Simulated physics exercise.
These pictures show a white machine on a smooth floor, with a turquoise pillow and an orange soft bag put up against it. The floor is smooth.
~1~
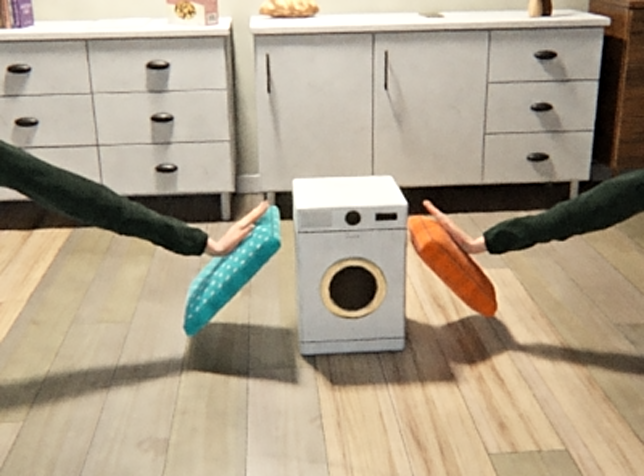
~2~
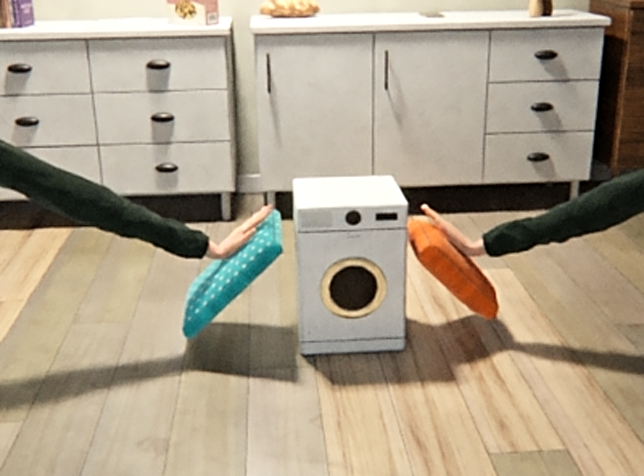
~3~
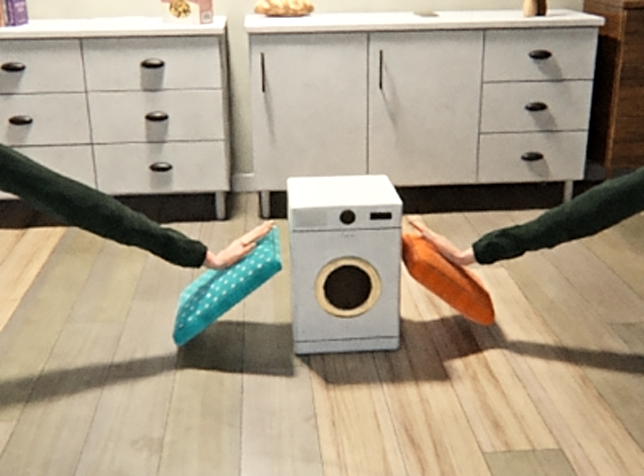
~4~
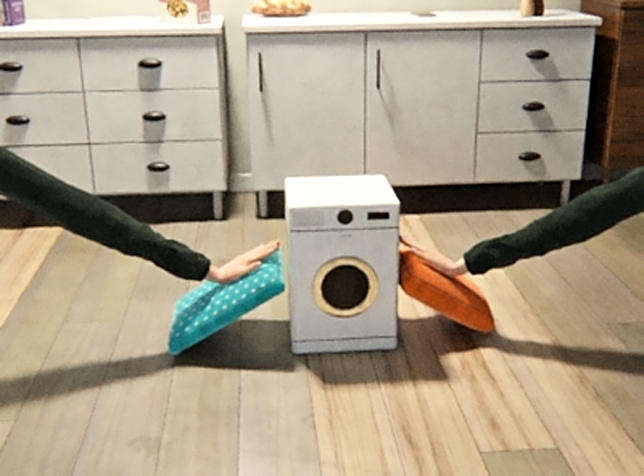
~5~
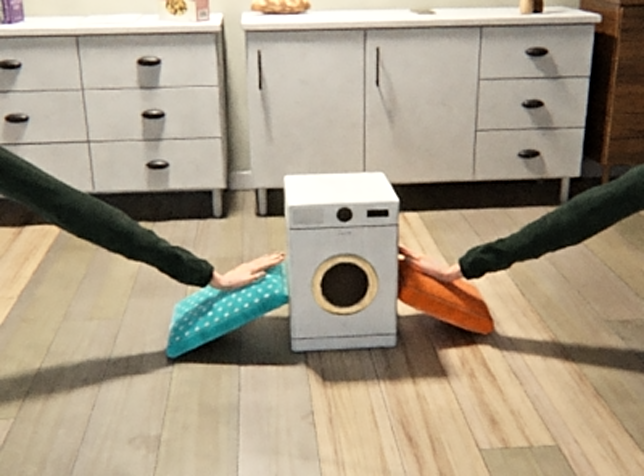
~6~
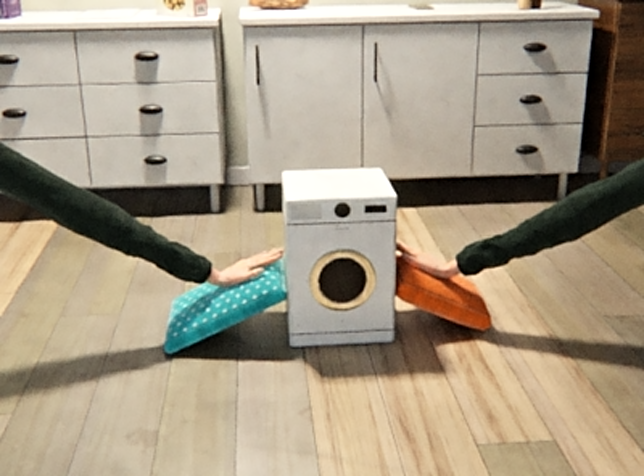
The clip opens on a small white front-loading machine on a wooden floor, with a dotted turquoise pillow on its left and an orange soft bag on its right, both leaning steeply. Hands in dark sleeves press on both as their lower ends slide slightly outward and they sink to a lower slant.
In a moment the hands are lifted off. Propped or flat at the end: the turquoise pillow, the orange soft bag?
The turquoise pillow slumps to the floor, the orange soft bag slides down flat.
Then, 0.20 s later than the last view, pillow flat on the floor near (223, 311); soft bag slipping down near (437, 297).
Then, 0.32 s later than the last view, pillow flat on the floor near (223, 316); soft bag flat on the floor near (438, 303).
Then, 0.66 s later than the last view, pillow flat on the floor near (223, 318); soft bag flat on the floor near (439, 305).
Finally, pillow flat on the floor near (223, 318); soft bag flat on the floor near (439, 305). The turquoise pillow slides down flat and the orange soft bag slips and lies down.
